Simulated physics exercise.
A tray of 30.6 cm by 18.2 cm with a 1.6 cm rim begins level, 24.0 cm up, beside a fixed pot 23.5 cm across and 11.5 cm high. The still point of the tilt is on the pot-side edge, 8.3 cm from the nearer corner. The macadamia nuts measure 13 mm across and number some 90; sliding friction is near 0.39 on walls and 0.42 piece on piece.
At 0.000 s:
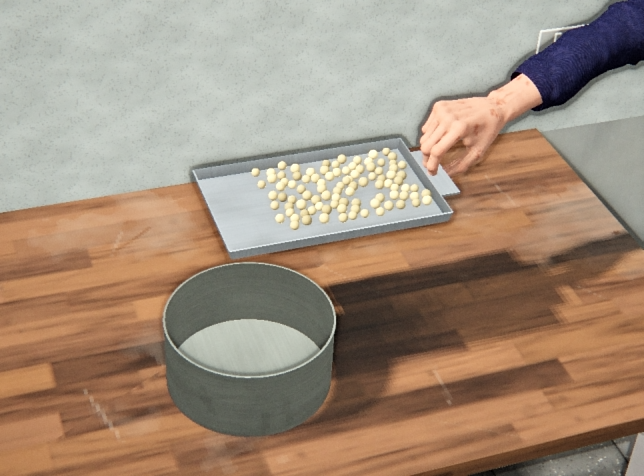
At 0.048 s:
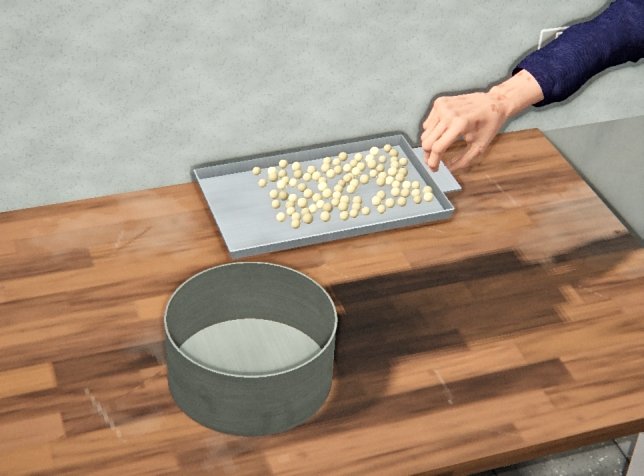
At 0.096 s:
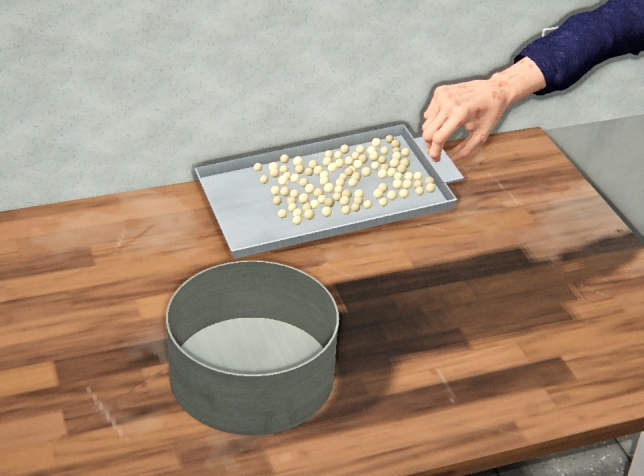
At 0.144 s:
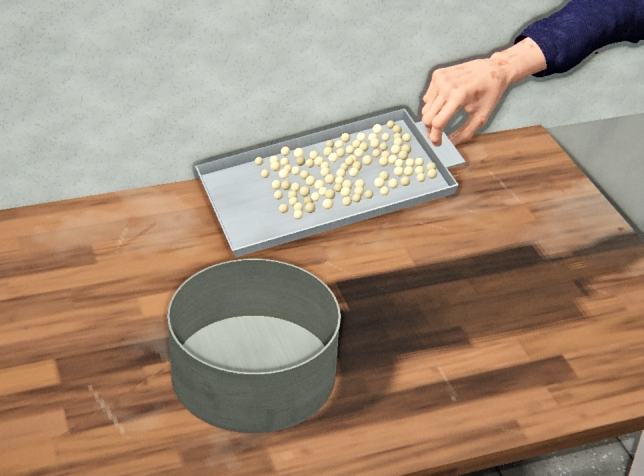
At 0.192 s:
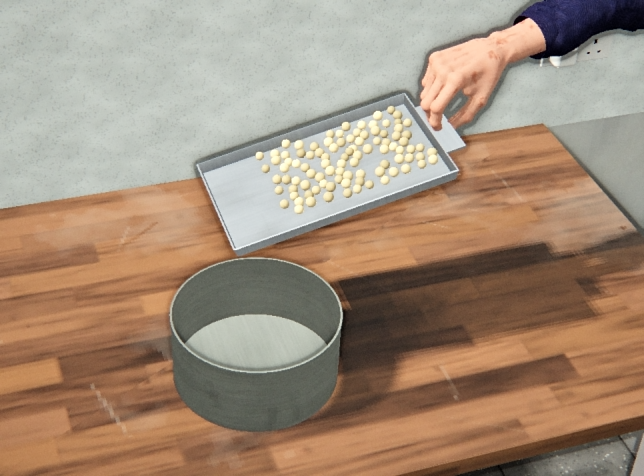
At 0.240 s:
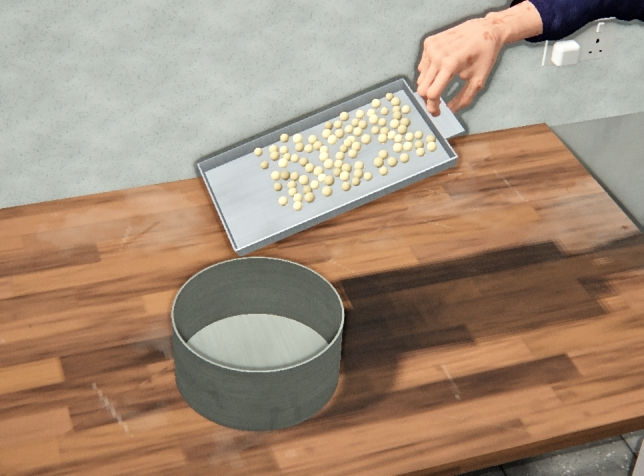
Tray of scattered macadamia nuts tilting gently as a hand raises its right end, beside a round grey pot on a wooden worktop.
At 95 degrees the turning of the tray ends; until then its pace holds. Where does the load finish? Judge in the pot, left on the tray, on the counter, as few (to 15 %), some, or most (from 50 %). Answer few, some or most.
In the pot: Most; left on the tray: Few; on the counter: Some.
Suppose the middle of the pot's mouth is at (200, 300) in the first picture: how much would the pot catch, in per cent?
Some 90 per cent.
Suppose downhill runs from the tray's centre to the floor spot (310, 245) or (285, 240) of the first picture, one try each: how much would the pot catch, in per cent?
Some 95 and 100 per cent.
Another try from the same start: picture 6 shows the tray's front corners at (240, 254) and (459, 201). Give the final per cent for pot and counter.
Pot 85, counter 15.
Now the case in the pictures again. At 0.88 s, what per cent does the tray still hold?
Roughly 45 per cent.
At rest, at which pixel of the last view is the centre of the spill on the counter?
Around (93, 353).
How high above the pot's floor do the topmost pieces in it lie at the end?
Roughly 1.5 cm.
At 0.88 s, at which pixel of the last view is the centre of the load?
At about (203, 287).
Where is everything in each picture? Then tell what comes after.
Tray tilt 0 degrees, front corners at (232, 249) and (449, 211); middle of the pieces at (341, 186); pot at (250, 316), in the first frame.
Tray tilt 1 degrees, front corners at (233, 249) and (451, 208); middle of the pieces at (342, 184), in the second frame.
Tray tilt 4 degrees, front corners at (234, 248) and (453, 198), lowest corner left front; middle of the pieces at (344, 177), in the third frame.
Tray tilt 8 degrees, front corners at (235, 247) and (454, 184), lowest corner left front; middle of the pieces at (345, 167), in the fourth frame.
Tray tilt 13 degrees, front corners at (236, 247) and (455, 169), lowest corner left front; middle of the pieces at (345, 157), in the fifth frame.
Tray tilt 18 degrees, front corners at (237, 248) and (453, 156), lowest corner left front; middle of the pieces at (344, 149); pot at (258, 311). Its pace works out near 100 degrees a second, in the sixth frame.
After 0.62 s, tilt 55 degrees; the tray holds 95 %, the pot 0 %.
After 0.88 s, tilt 80 degrees; the tray holds 45 %, the pot 20 %.
After 1.24 s, tilt 95 degrees; the tray holds 5 %, the pot 50 %.
In the end, at 2.4 s, pot 65 %, tray 0 %, counter 35 %.
